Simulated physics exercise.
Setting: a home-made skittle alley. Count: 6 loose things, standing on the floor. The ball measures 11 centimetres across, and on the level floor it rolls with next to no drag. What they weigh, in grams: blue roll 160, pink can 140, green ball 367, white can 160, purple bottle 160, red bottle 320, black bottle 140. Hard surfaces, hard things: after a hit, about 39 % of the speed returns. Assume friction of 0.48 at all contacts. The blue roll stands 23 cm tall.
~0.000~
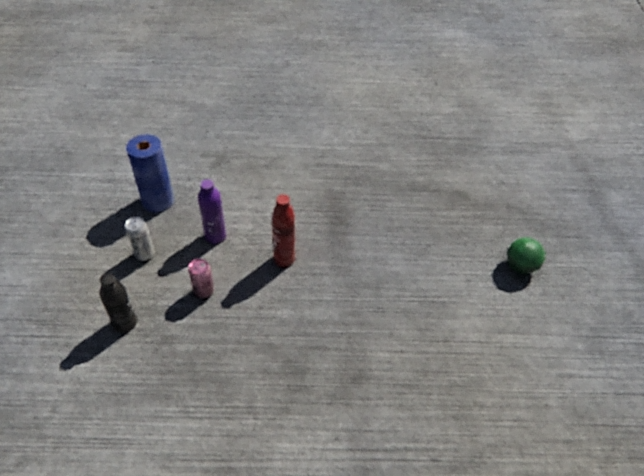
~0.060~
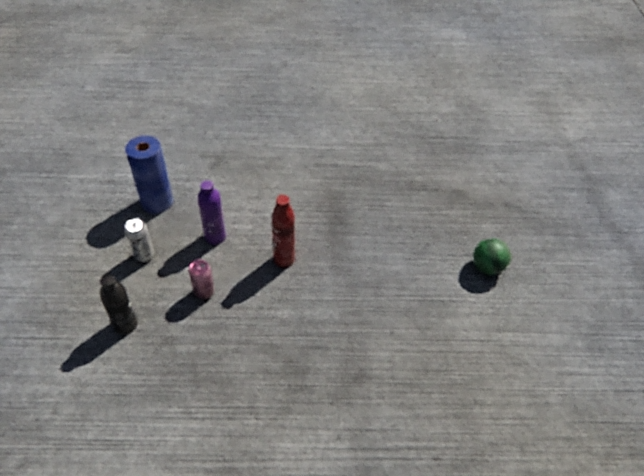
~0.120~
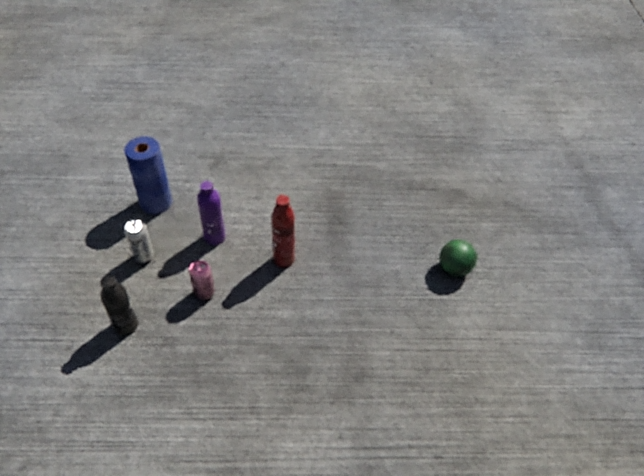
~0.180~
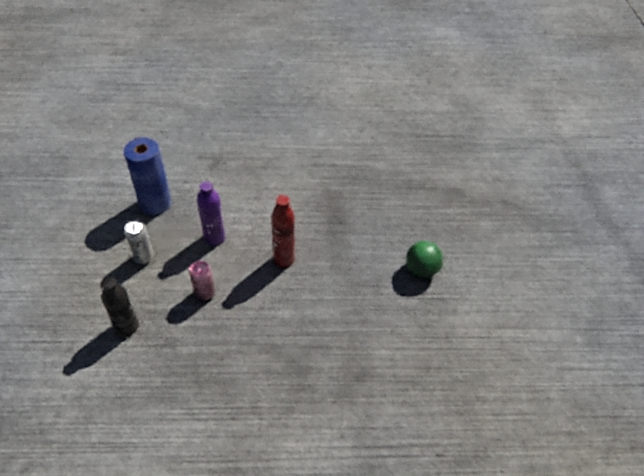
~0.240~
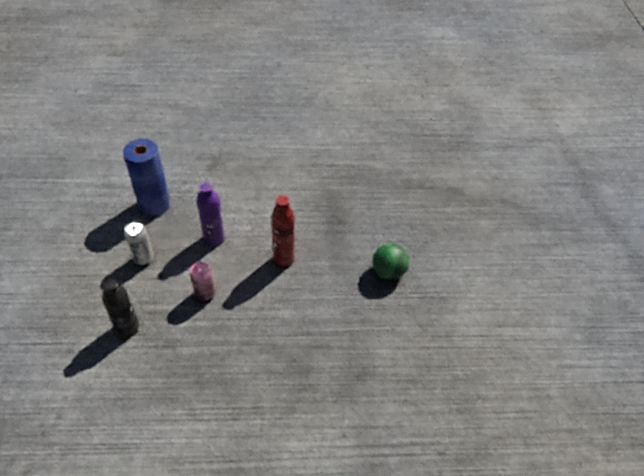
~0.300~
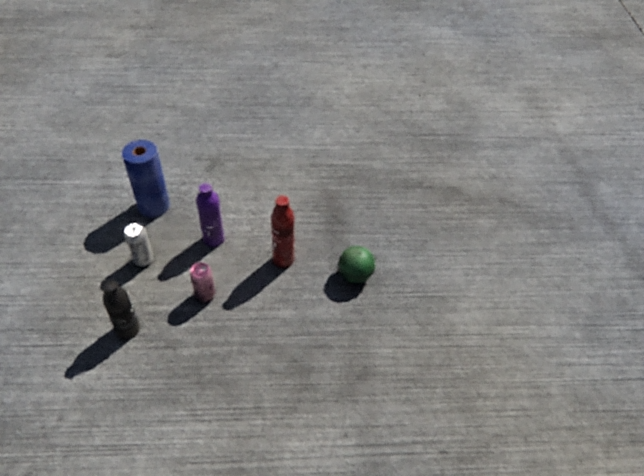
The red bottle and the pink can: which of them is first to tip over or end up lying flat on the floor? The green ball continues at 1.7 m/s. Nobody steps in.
The latter of the two.
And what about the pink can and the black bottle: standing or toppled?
Here's how it ends: The pink can comes down, and the black bottle comes down.
Around 0.50 s, ball 82 cm along; green ball near (245, 280).
Around 0.80 s, ball 106 cm along; green ball near (159, 306); pink can on its side near (98, 296).
Around 1.10 s, ball 113 cm along; green ball near (131, 318); pink can on its side near (93, 295); black bottle at 36° to upright.
Around 2.40 s, ball 120 cm along; green ball near (102, 345); pink can on its side near (94, 292); black bottle on its side.
Finally (4.0 s), on their side or leaning hard on the floor, pink can and black bottle; the other 4 still in place (within 8 cm). Final places as that camera would see them, red bottle near (281, 230), pink can near (94, 291). Red bottle was never lost; pink can went at 0.68 s.
